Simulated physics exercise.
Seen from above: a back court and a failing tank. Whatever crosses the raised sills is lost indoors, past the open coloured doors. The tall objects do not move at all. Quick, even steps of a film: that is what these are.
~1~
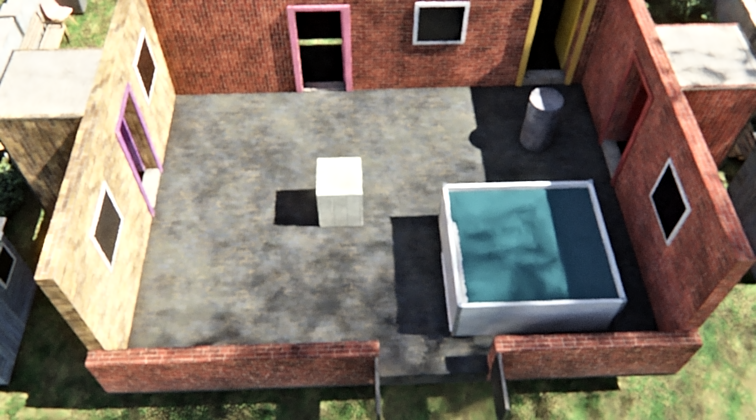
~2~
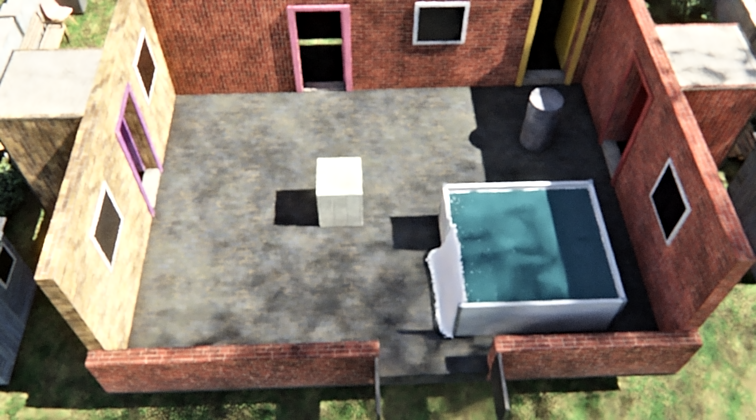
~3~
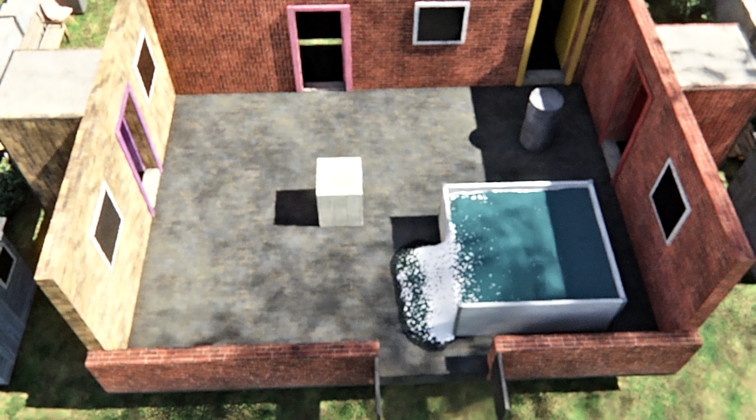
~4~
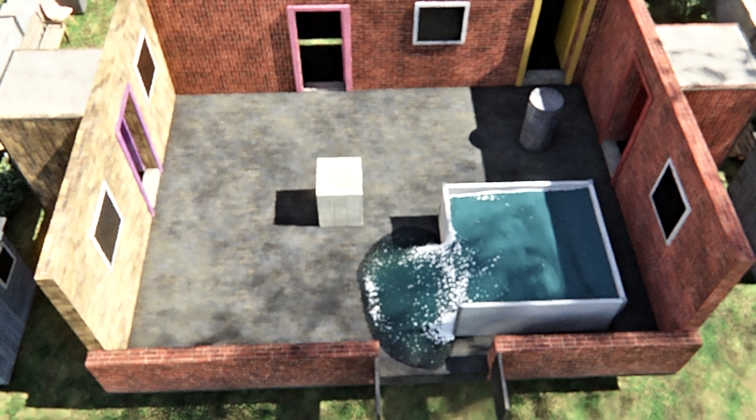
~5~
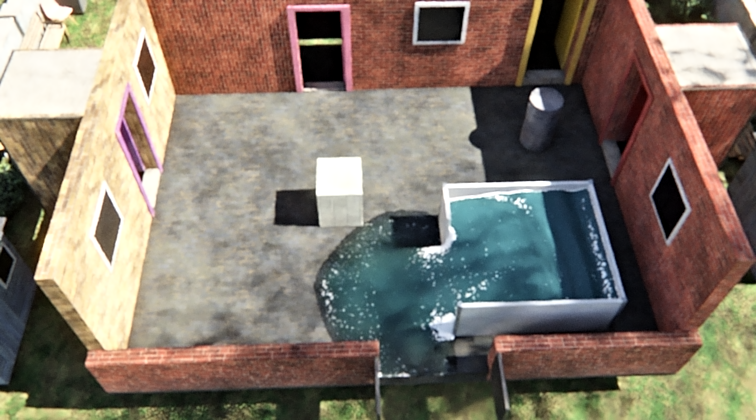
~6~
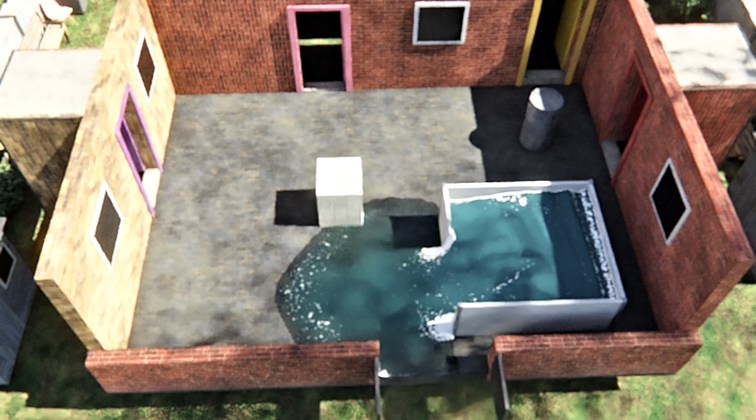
To begin with, a white-walled tank of teal water stands whole in a brick-walled courtyard, near a pale block and a grey cylinder. Water then bursts from the tank's left side in a white, foamy surge, and spreads leftward across the grey floor in a widening pool, reaching close to the block.
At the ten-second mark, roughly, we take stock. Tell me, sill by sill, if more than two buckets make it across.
In the end the pink door sees more than two buckets come in, the red door sees no more than two buckets come in, the yellow door sees no more than two buckets come in, the purple door sees more than two buckets come in.
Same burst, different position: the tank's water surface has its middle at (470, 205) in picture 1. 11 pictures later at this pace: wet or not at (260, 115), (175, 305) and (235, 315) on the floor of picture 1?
As listed: Untouched, reached, reached.
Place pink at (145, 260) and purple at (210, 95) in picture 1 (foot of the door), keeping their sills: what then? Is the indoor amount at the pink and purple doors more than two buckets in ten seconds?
Result - pink: Crosses the limit; purple: Crosses the limit.
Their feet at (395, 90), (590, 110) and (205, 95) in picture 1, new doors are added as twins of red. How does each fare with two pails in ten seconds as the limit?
In order: Stays within it, stays within it, tops the limit.
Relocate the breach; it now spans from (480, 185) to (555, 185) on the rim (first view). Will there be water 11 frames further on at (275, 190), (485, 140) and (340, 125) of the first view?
In that order: Dry, flooded, awash.
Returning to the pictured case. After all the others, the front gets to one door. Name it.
I'd go with the one in red.
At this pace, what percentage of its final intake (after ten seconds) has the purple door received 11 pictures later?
Roughly 0 percent.
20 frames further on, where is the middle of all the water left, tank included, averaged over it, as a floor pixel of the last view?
Centre: Close to (329, 264).
A moment on, water covers 35 % of the floor; the pink door not reached, the red door not reached, the yellow door not reached, the purple door not reached.
Next, water covers 40 % of the floor; the pink door not reached, the red door not reached, the yellow door not reached, the purple door wet at the sill, nothing in.
Then, water covers 45 % of the floor; the pink door wet at the sill, nothing in, the red door not reached, the yellow door not reached, the purple door over two buckets in.
Later, water covers 70 % of the floor; the pink door over two buckets in, the red door not reached, the yellow door not reached, the purple door over two buckets in.
In the end, water covers 95 % of the floor; the pink door far over two buckets in, the red door wet at the sill, nothing in, the yellow door wet at the sill, nothing in, the purple door over two buckets in.
